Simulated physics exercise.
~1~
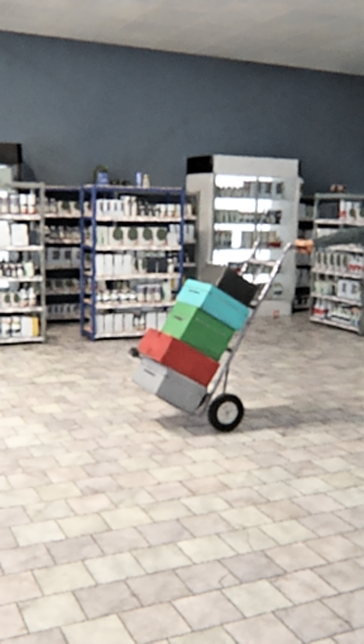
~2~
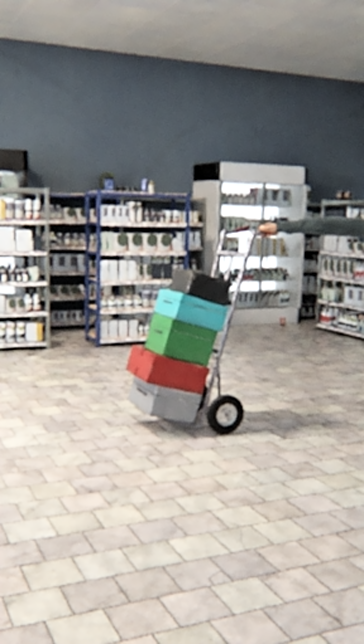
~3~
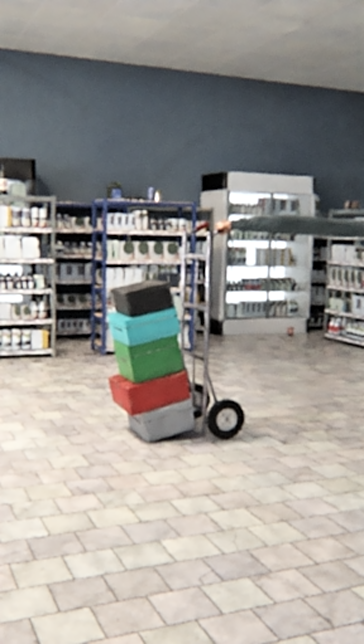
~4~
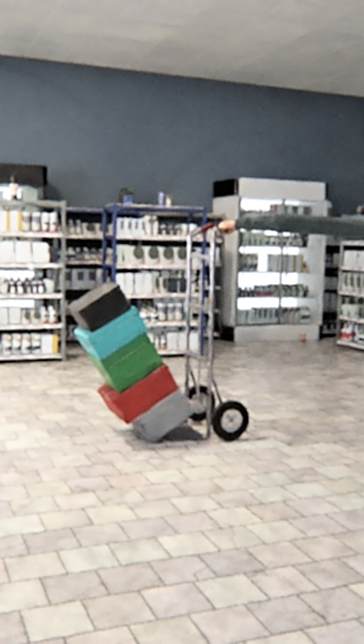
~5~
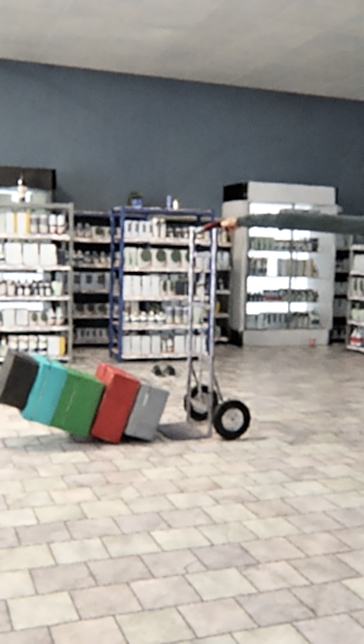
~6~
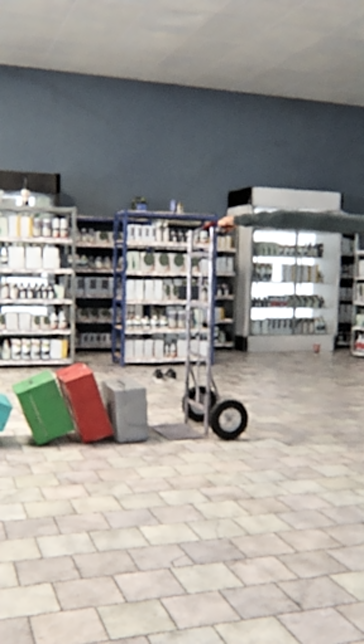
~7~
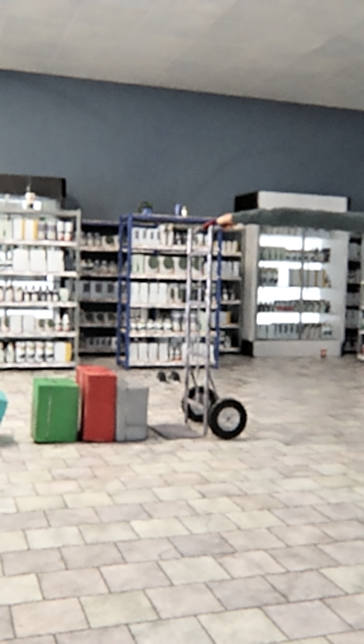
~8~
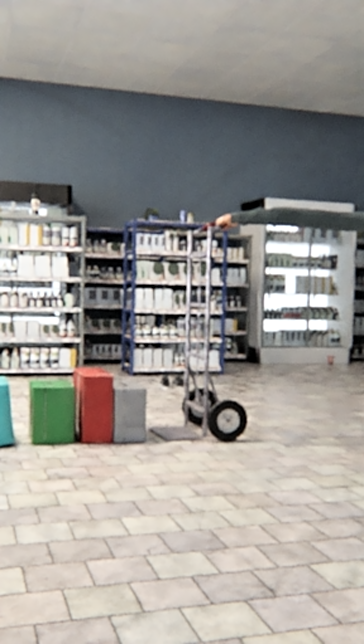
In a shop, an arm tips a hand truck upright and its stacked boxes topple left.
